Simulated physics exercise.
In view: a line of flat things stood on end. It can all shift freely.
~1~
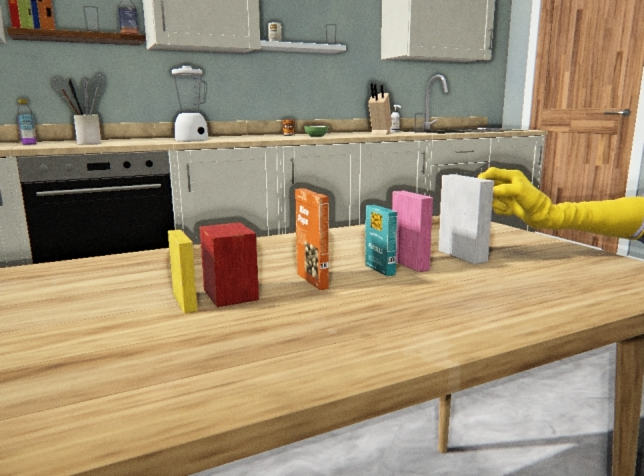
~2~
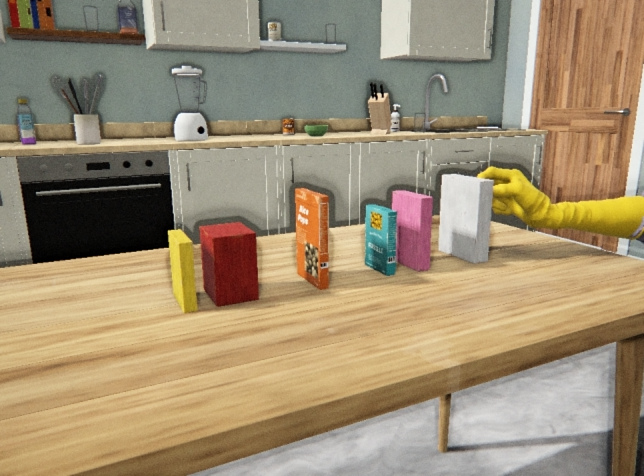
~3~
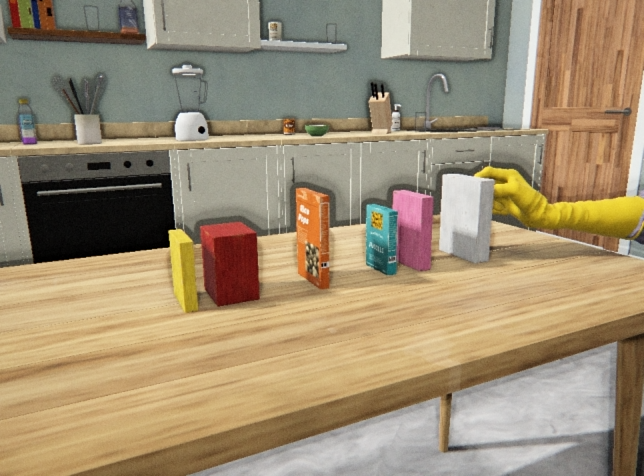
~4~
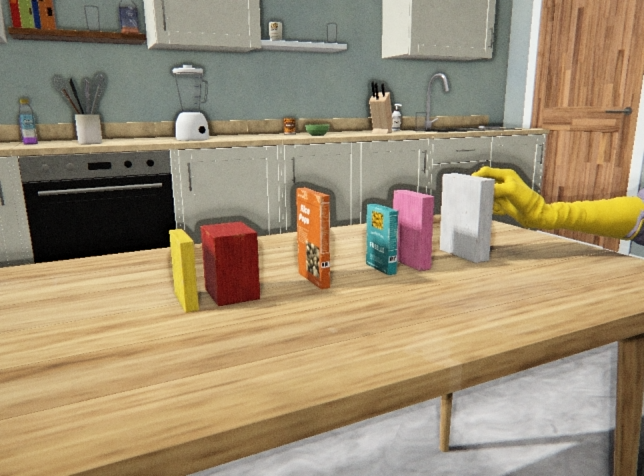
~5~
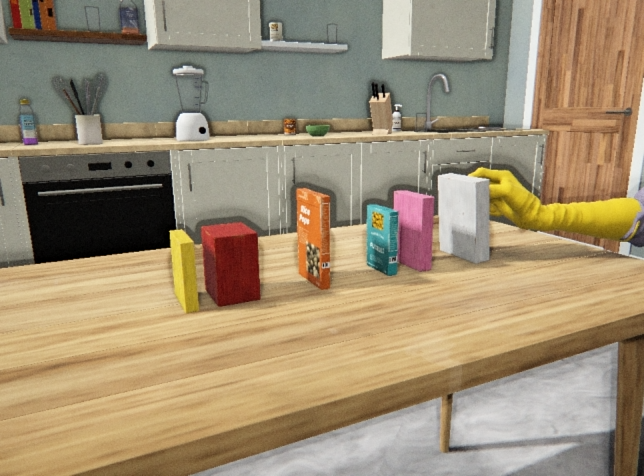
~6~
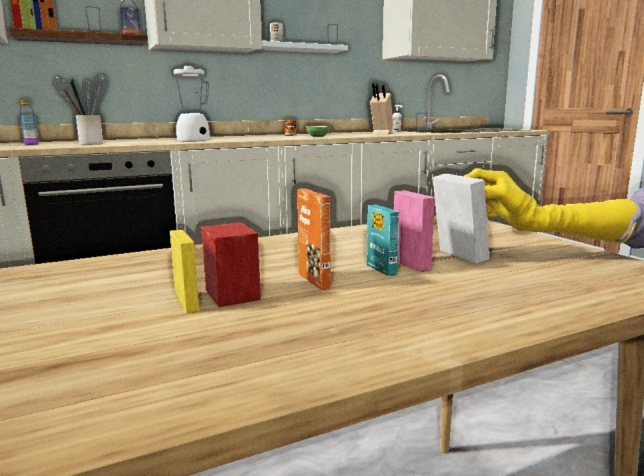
The white board at the right end of a row of upright boxes and blocks on a wooden table stood still at first, then tilted slightly left as a yellow-gloved hand pushed its top.
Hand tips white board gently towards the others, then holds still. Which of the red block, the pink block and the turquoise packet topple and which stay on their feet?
Red block: Stays on its feet; pink block: Topples; turquoise packet: Topples.
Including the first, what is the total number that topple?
That makes 3 altogether.
Then, 0.30 s past the last view, white board 40° over.
Then, 0.50 s past the last view, white board 72° over; pink block on its side near (373, 252); turquoise packet on its side near (352, 272).
Then, 0.80 s past the last view, white board 73° over; pink block on its side near (365, 254); turquoise packet on its side near (351, 270).
Finally, down or leaning hard on the table, pink block and turquoise packet; the other 2 still in place. Final places as the last picture's camera would see them, red block near (231, 263), pink block near (371, 251).
